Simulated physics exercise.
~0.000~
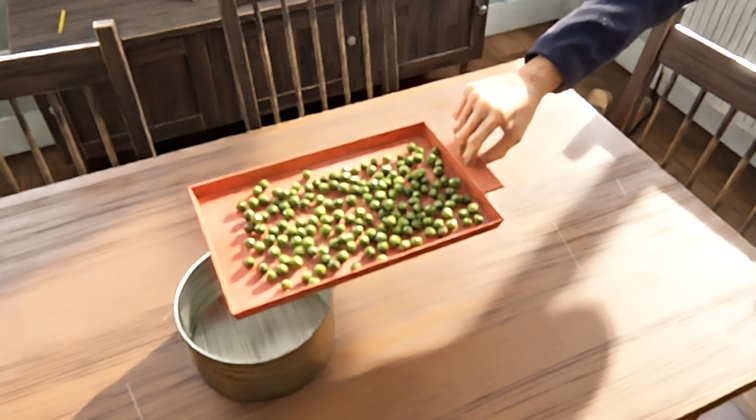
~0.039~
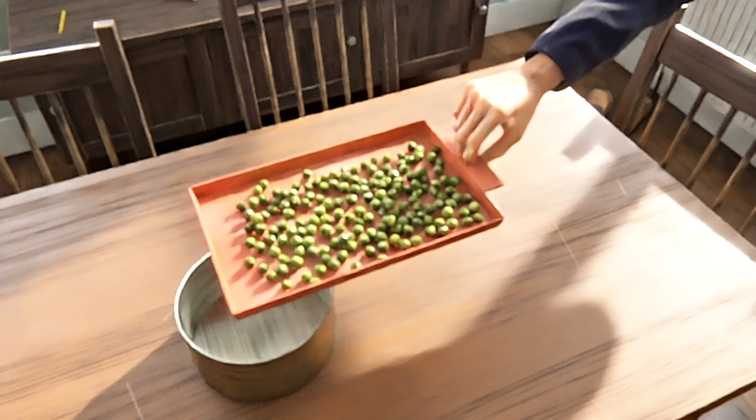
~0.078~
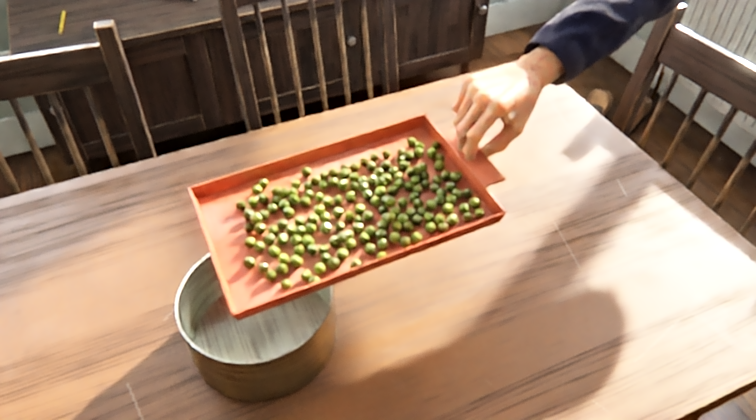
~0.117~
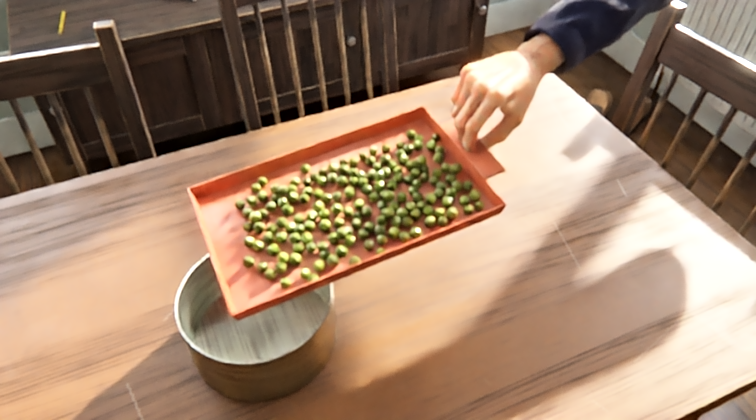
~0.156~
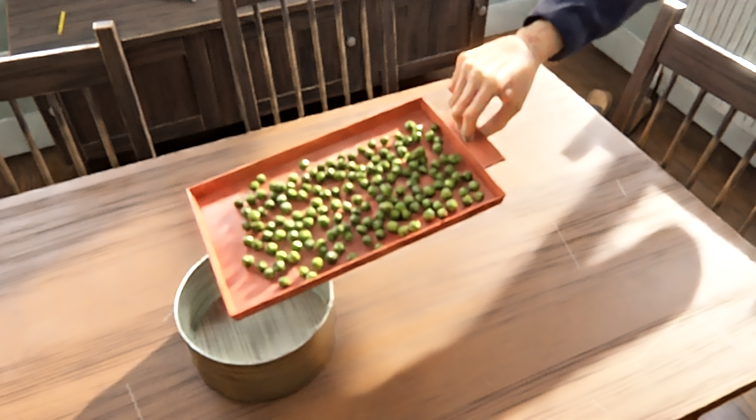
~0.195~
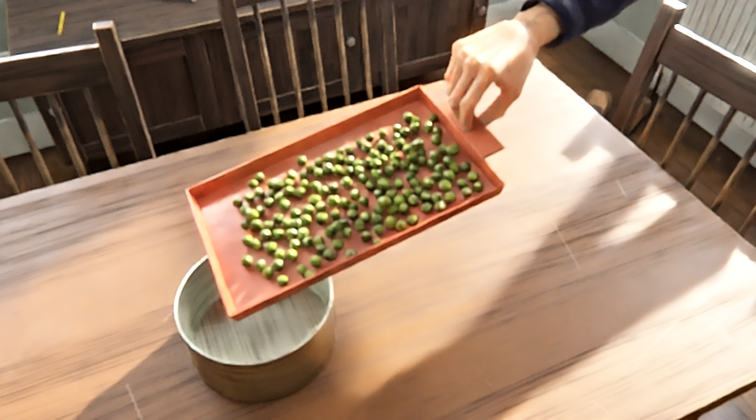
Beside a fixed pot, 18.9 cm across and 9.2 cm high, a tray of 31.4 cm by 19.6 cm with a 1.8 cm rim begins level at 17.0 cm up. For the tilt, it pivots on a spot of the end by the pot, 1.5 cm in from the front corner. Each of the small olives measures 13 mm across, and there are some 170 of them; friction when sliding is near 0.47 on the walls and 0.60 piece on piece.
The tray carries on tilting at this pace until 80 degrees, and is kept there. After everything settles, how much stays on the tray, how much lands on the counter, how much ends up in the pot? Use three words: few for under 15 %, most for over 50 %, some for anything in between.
Tray: Most; counter: Some; pot: Few.
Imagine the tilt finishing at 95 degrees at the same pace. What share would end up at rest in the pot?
Then about 30 per cent.
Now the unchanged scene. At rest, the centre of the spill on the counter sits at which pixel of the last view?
About (120, 409).
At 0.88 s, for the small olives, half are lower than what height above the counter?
Some 22 cm.
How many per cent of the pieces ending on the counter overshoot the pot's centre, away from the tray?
Share: Around 100 %.
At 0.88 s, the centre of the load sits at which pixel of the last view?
At that moment the load's centre is around (220, 227).
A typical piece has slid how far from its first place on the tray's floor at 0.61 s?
I'd say close to 10 centimetres.
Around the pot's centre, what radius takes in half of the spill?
22 cm.
After 0.61 s, tilt 45 degrees; the tray holds 100 %, the pot 0 %.
After 0.88 s, tilt 66 degrees; the tray holds 90 %, the pot 0 %.
After 1.26 s, tilt 80 degrees; the tray holds 80 %, the pot 5 %.
In the end, at 2.3 s, tray 70 %, counter 30 %, pot 5 %.
